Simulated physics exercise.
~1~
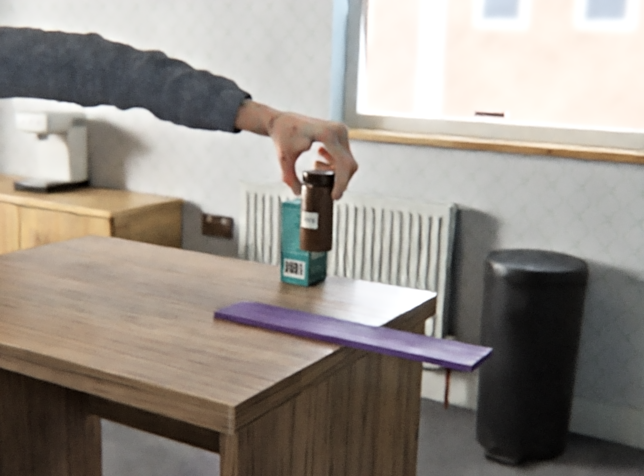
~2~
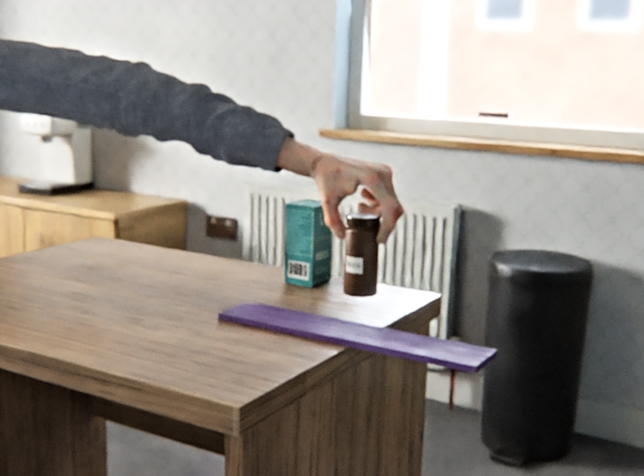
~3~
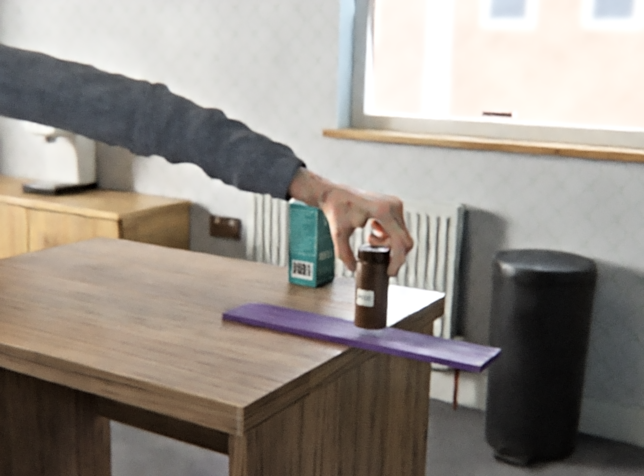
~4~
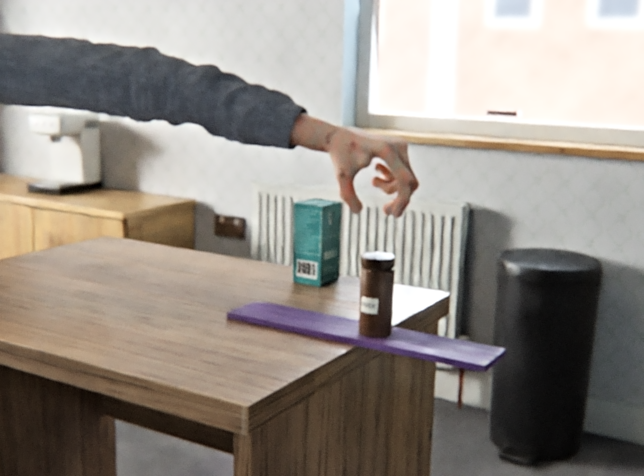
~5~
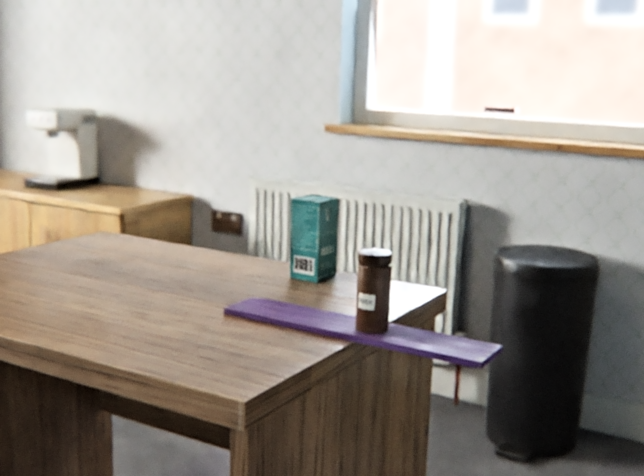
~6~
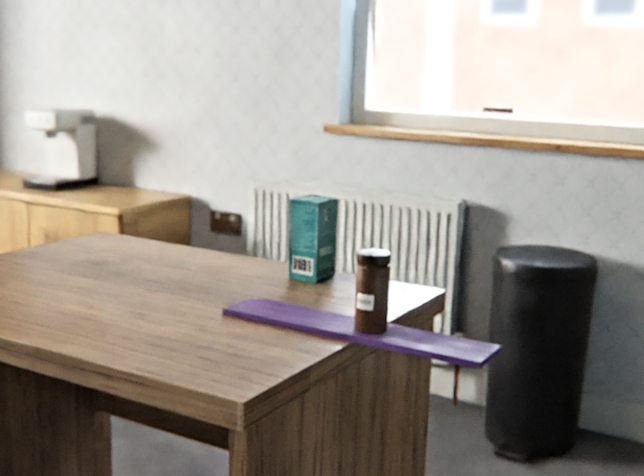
At the corner of a wooden table, a hand lowers a brown shaker onto a purple plank jutting past the edge, beside a turquoise carton, then lets go and withdraws. The shaker stays upright on the plank, which remains in place on the table.
